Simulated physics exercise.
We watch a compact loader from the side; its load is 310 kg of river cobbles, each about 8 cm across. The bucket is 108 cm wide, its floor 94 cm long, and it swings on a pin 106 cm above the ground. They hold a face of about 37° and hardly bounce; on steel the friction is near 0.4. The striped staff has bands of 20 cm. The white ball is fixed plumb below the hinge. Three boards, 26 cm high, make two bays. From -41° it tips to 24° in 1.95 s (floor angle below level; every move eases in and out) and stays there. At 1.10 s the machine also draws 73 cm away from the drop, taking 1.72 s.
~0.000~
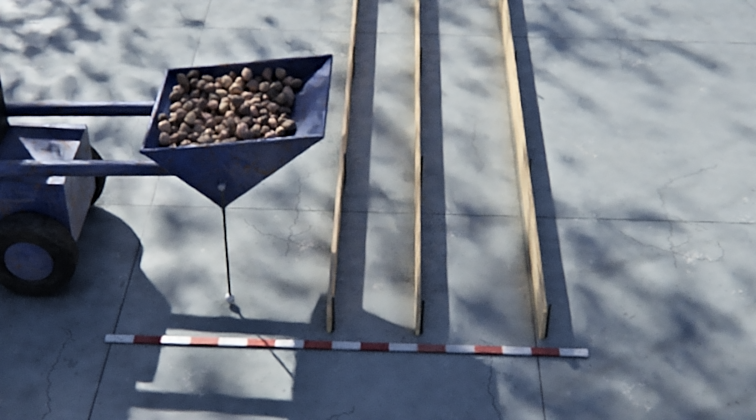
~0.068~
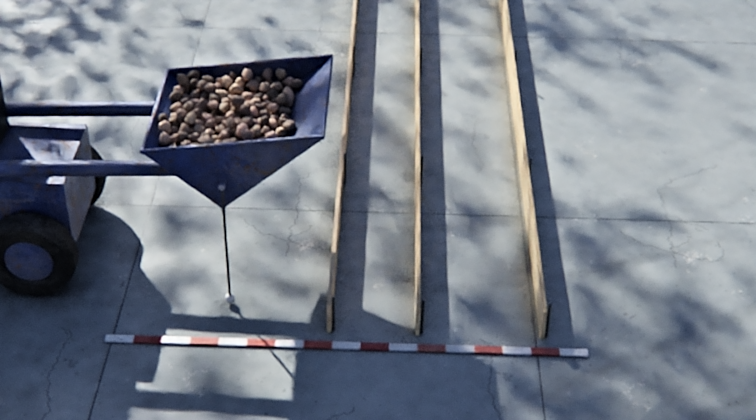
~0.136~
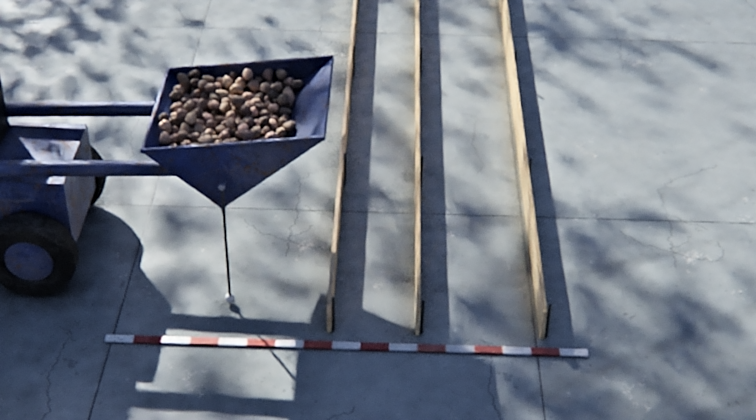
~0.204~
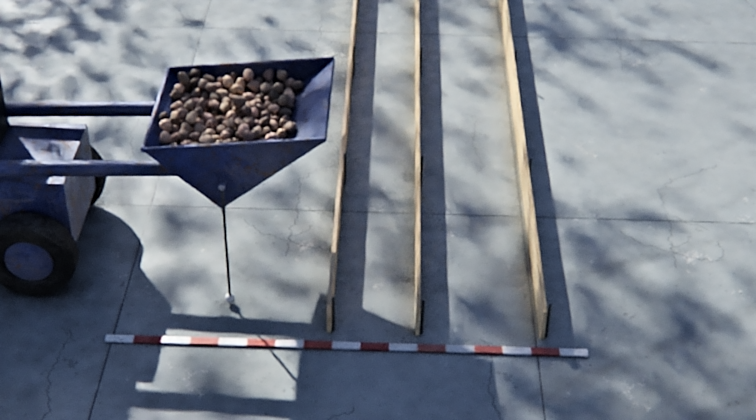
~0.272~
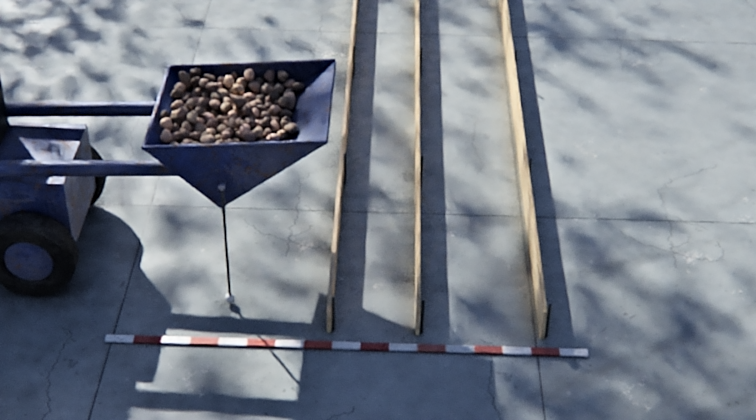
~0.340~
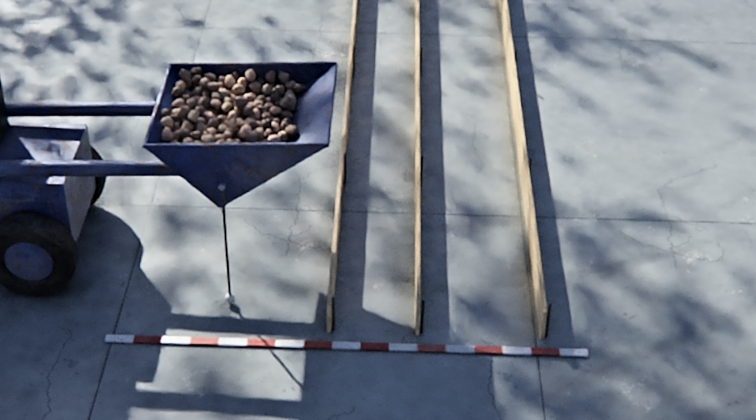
On a sunlit concrete floor, a dark blue loader held a bucket of brown stones beside three long boards and a red-and-white striped staff, and the bucket tilted very slightly while everything else stayed still.
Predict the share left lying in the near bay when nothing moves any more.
Close to 0 in a hundred.
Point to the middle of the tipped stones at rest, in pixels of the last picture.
Near (284, 246).
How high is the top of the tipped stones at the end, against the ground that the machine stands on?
Some 28 cm above that level.
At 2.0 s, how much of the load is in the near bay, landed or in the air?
About 0 per cent by then.
After 1.5 s the floor is at 14°; 100 % in the bucket; the foremost stones are at (305, 157).
After 2.0 s the floor is at 24°; 59 % in the bucket, 40 % short of the bays, 1 % in the near bay; the foremost stones are at (341, 243).
After 3.3 s the floor is at 24°; 0 % in the bucket, 99 % short of the bays, 1 % in the near bay; the foremost stones are at (343, 265).
After 5.9 s the floor is at 24°; 0 % in the bucket, 99 % short of the bays, 1 % in the near bay; the foremost stones are at (344, 252).
